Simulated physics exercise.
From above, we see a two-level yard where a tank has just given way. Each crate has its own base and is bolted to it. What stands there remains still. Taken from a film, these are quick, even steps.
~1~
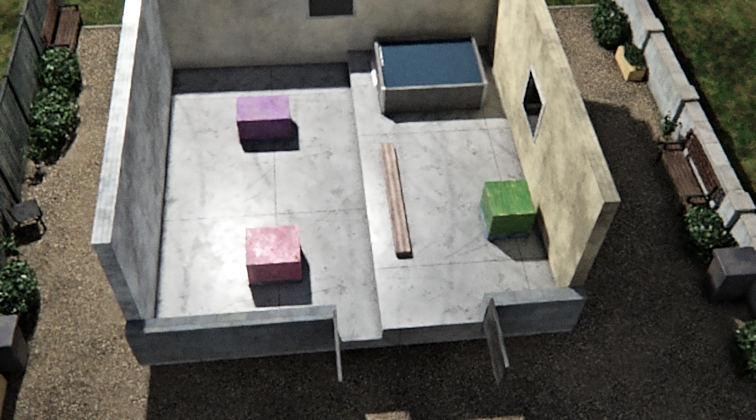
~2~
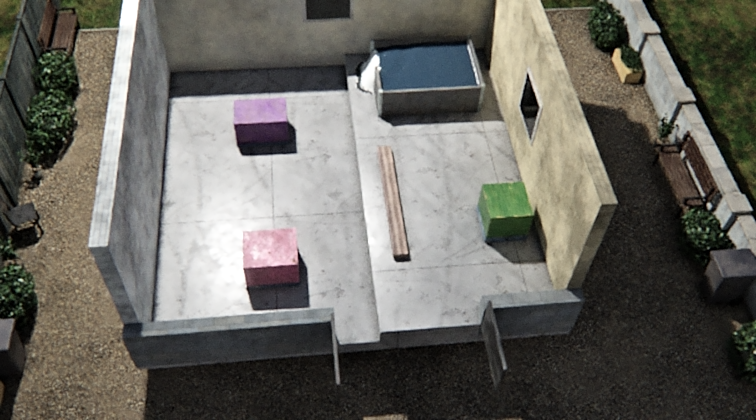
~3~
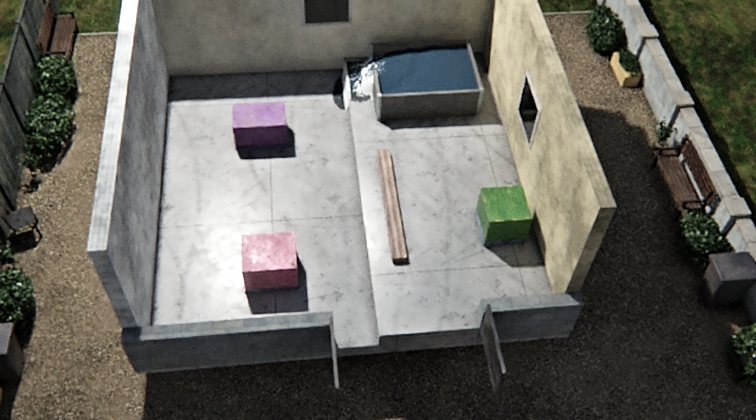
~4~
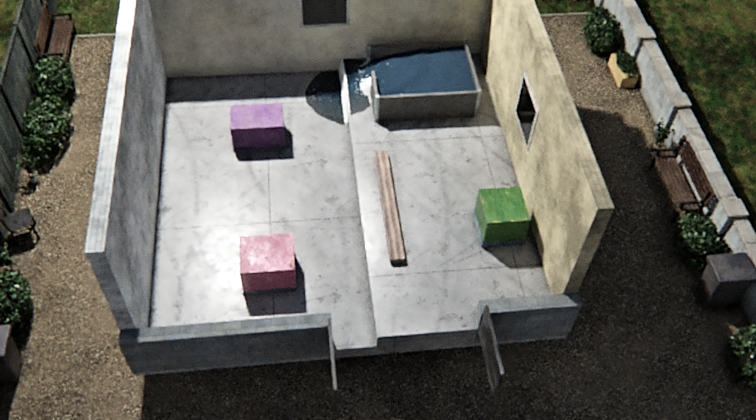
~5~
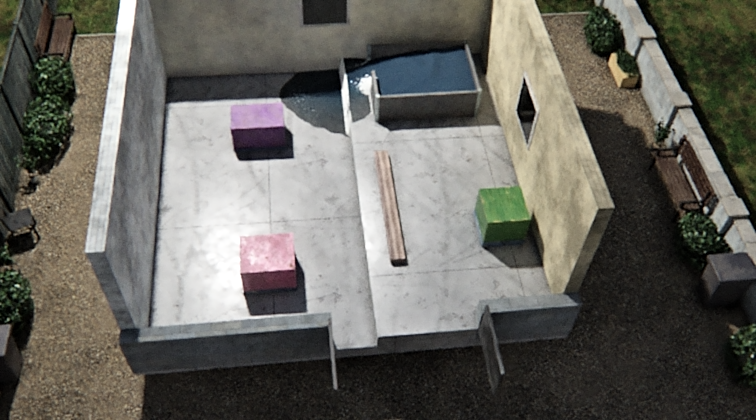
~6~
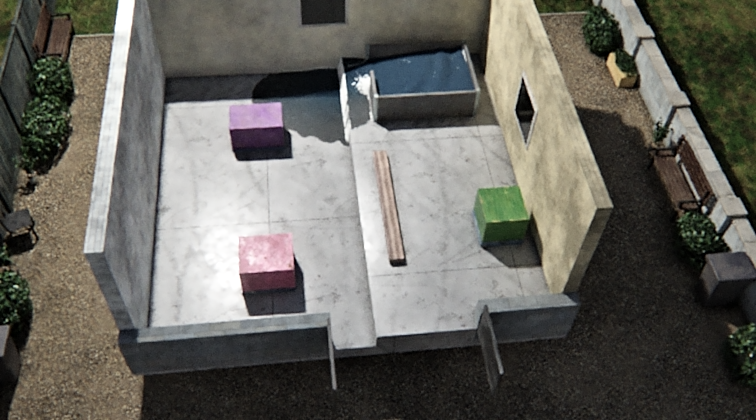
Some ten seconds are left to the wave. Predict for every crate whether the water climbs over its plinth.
One by one: The green crate has no water on it afterwards; the purple crate has water on it afterwards; the pink crate has water on it afterwards.
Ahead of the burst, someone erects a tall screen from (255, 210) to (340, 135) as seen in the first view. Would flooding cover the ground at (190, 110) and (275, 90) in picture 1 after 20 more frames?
As listed: Covered, awash.
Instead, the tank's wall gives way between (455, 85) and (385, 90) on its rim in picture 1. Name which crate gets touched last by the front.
It's the one in purple.
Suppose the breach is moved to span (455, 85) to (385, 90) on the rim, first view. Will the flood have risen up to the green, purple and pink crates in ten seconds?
The green crate is overtopped, the purple crate is not overtopped, and the pink crate is overtopped.
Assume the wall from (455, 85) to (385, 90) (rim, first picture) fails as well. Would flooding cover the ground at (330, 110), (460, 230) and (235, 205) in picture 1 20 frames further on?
Spared, then sodden, then sodden.
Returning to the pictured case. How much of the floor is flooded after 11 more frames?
Estimate: Some 20 in a hundred.
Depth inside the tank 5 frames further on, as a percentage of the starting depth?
Estimate: Around 72 per cent.
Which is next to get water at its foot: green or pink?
I'd pick the one in pink.
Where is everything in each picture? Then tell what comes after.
In the first picture, the open tank at (429, 64) is whole and still.
In the second picture, water pours out at (375, 70) and has run to (364, 64).
In the third picture, water pours out at (374, 75) and has run to (340, 102).
In the fourth picture, the front is at (310, 101), out from the gap at (372, 77).
In the fifth picture, water pours out at (372, 76) and has run to (286, 90).
In the sixth picture, water pours out at (371, 76) and has run to (258, 93).
A moment on, water covers 15 % of the floor; the green crate not reached, the purple crate water round its plinth, the pink crate not reached.
Next, water covers 20 % of the floor; the green crate not reached, the purple crate water round its plinth, the pink crate not reached.
Then, water covers 30 % of the floor; the green crate not reached, the purple crate water round its plinth, the pink crate water round its plinth.
Later, water covers 55 % of the floor; the green crate not reached, the purple crate water round its plinth, the pink crate water round its plinth.
In the end, water covers 60 % of the floor; the green crate stayed above the water, the purple crate was topped, the pink crate was topped.
